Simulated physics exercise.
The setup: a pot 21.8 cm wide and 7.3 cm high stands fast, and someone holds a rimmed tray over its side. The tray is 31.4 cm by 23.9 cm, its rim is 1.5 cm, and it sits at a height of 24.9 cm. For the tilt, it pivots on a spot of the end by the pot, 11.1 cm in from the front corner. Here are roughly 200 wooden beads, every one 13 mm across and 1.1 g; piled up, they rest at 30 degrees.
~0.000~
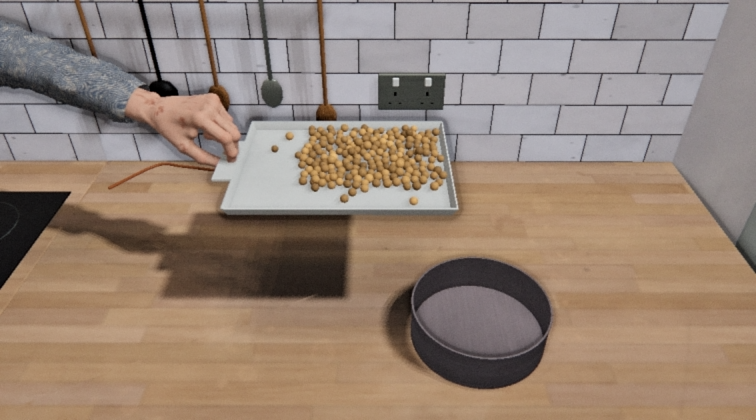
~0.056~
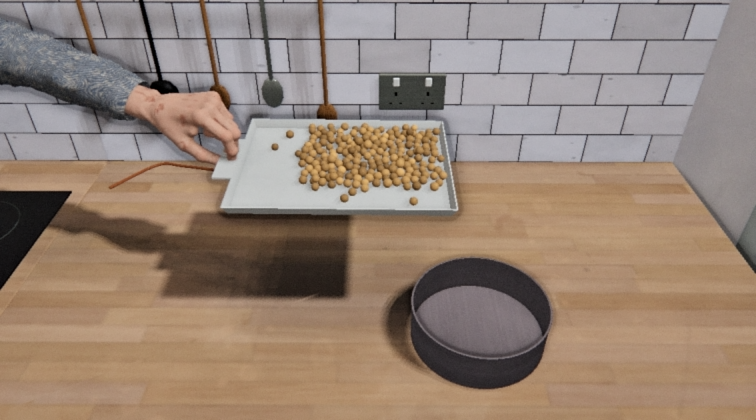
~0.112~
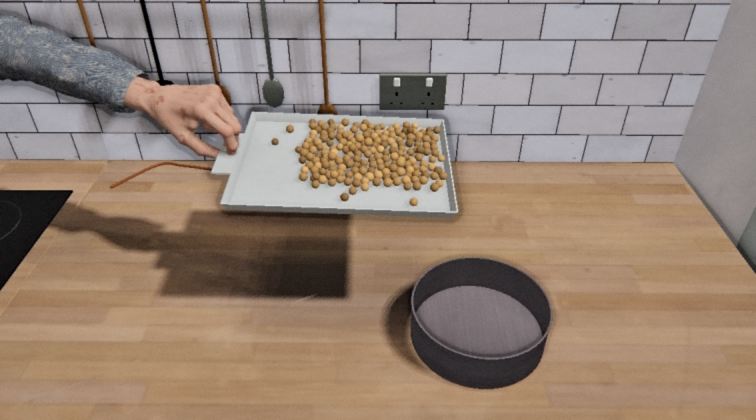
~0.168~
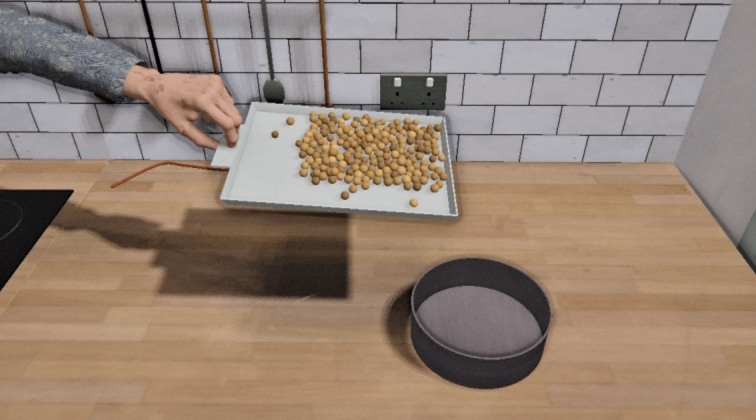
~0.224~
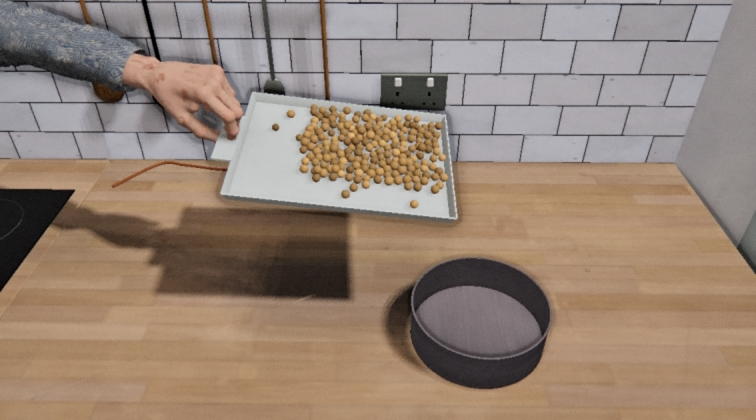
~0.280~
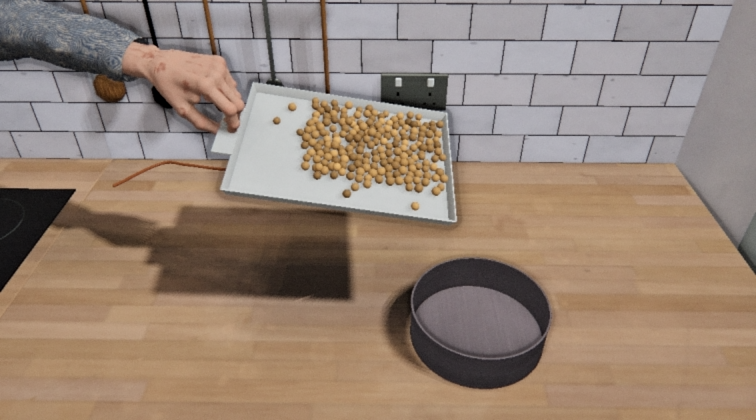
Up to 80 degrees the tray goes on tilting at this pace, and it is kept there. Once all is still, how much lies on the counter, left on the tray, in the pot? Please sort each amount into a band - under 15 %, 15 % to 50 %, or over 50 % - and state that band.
Counter: Under 15 %; tray: Under 15 %; pot: Over 50 %.
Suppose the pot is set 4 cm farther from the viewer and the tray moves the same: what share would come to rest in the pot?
Estimated share: Around 80 in a hundred.
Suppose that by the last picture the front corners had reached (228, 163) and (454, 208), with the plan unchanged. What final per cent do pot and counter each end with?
In the pot: 50 per cent; on the counter: 50 per cent.
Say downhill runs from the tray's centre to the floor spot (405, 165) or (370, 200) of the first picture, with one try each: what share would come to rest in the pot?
Estimate: Some 30 % and some 55 % respectively.
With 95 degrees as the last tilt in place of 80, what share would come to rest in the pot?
In that case it comes to about 90 in a hundred.
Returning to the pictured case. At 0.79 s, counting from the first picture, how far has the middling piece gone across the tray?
By then it sits near 11 cm from where it began.
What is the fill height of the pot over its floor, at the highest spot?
Close to 2.5 cm up.
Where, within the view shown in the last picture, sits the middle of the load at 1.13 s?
Roughly pixel (442, 262).
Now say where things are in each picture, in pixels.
In the first picture, tray tilt 0 degrees, front corners at (226, 206) and (453, 206); middle of the pieces at (367, 157); pot at (481, 303).
In the second picture, tray tilt 1 degrees, front corners at (226, 204) and (453, 207); middle of the pieces at (367, 156).
In the third picture, tray tilt 3 degrees, front corners at (226, 201) and (453, 209), lowest corner right front; middle of the pieces at (368, 154).
In the fourth picture, tray tilt 7 degrees, front corners at (226, 196) and (453, 212), lowest corner right front; middle of the pieces at (368, 151).
In the fifth picture, tray tilt 10 degrees, front corners at (226, 191) and (452, 215), lowest corner right front; middle of the pieces at (369, 148).
In the sixth picture, tray tilt 14 degrees, front corners at (227, 186) and (452, 218), lowest corner right front; middle of the pieces at (371, 145); pot at (481, 303). The tray's pace is about 60 degrees a second.
After 0.79 s, tilt 45 degrees; the tray holds 85 %, the pot 0 %.
After 1.13 s, tilt 66 degrees; the tray holds 40 %, the pot 35 %.
After 1.57 s, tilt 80 degrees; the tray holds 0 %, the pot 90 %.
In the end, at 2.6 s, counter 10 %, tray 0 %, pot 90 %.
